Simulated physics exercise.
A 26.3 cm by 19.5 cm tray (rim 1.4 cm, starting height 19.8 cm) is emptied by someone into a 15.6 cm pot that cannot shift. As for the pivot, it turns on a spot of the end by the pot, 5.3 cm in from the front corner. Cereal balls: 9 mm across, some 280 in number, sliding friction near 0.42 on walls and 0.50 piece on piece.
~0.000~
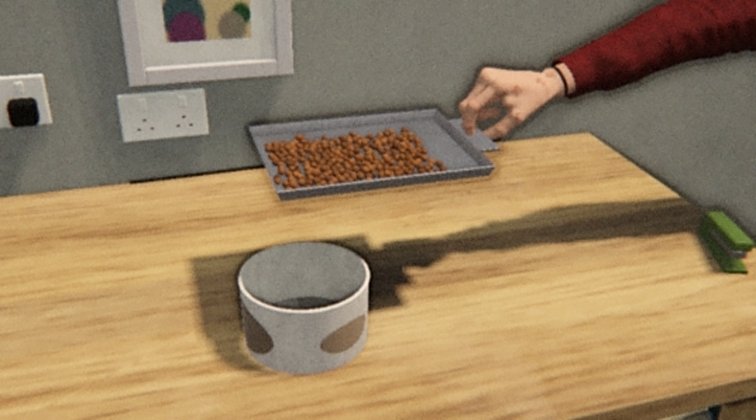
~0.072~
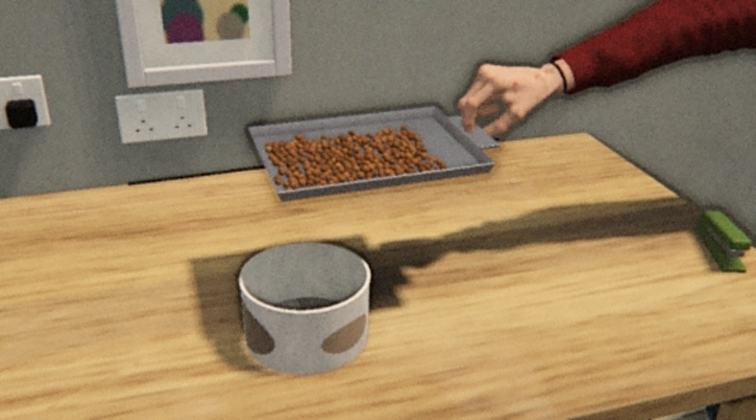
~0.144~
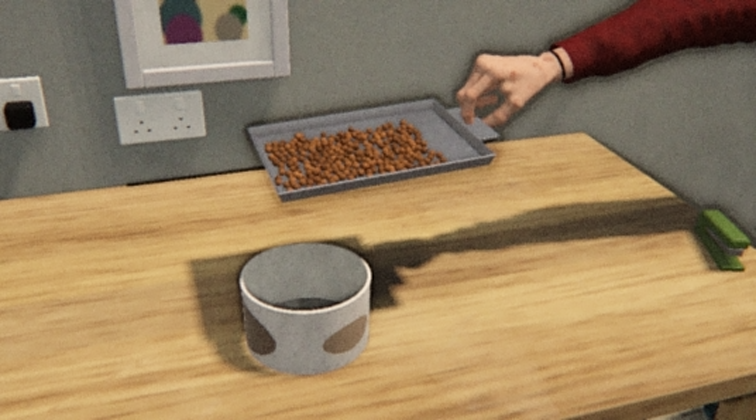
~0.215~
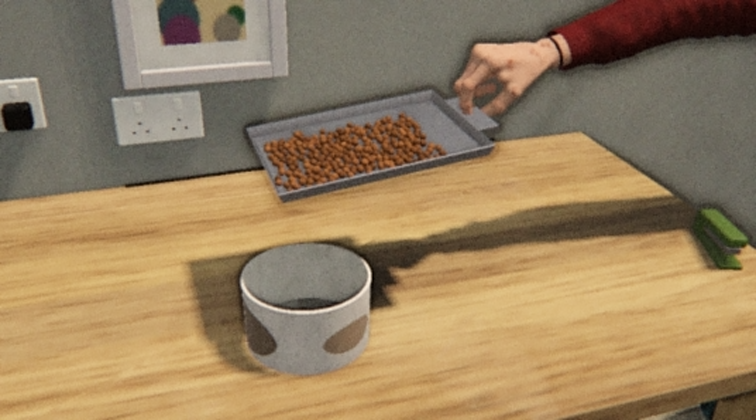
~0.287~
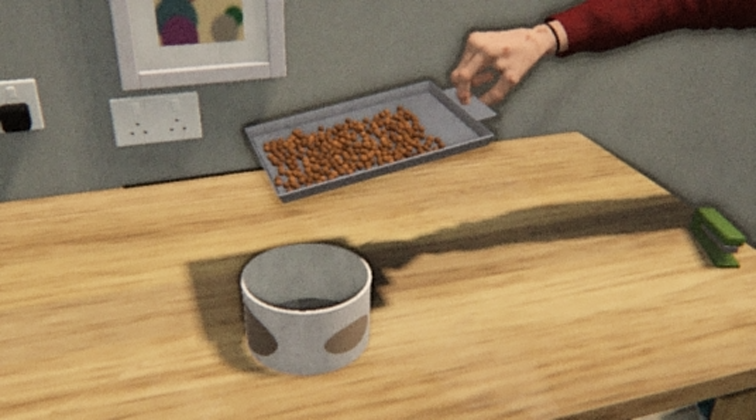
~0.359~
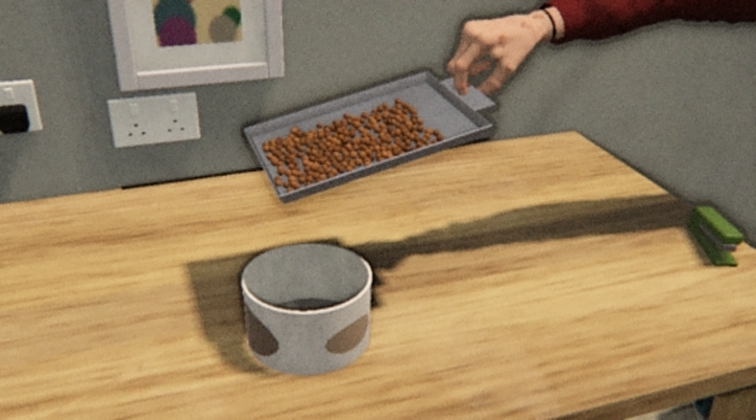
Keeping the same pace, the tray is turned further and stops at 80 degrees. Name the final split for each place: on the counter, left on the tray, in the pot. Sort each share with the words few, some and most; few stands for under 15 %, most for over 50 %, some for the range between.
The shares come out as follows. Counter: Most. Tray: Few. Pot: Some.
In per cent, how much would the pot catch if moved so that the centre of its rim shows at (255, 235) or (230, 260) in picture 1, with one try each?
That gives roughly 50 per cent and then 75 per cent.
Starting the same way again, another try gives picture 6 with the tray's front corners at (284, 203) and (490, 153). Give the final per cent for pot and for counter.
Split: Pot = 85, counter = 15.
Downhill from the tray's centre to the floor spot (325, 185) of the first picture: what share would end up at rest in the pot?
My best guess is some 95 per cent.
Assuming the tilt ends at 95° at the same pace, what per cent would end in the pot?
In that case it comes to about 20 in a hundred.
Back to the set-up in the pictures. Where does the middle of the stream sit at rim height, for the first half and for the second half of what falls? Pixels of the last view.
Roughly (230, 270) to begin with, later roughly (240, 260).
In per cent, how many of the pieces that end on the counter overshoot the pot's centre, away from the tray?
Share past the middle: Roughly 100 percent.
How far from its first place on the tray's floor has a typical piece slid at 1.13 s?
It has moved some 4 cm from its start.
After 1.13 s, tilt 44 degrees; the tray holds 100 %, the pot 0 %.
After 1.65 s, tilt 65 degrees; the tray holds 100 %, the pot 0 %.
Then, at 2.23 s, tilt 80 degrees; the tray holds 40 %, the pot 10 %.
At rest (3.8 s), counter 75 %, tray 0 %, pot 25 %.
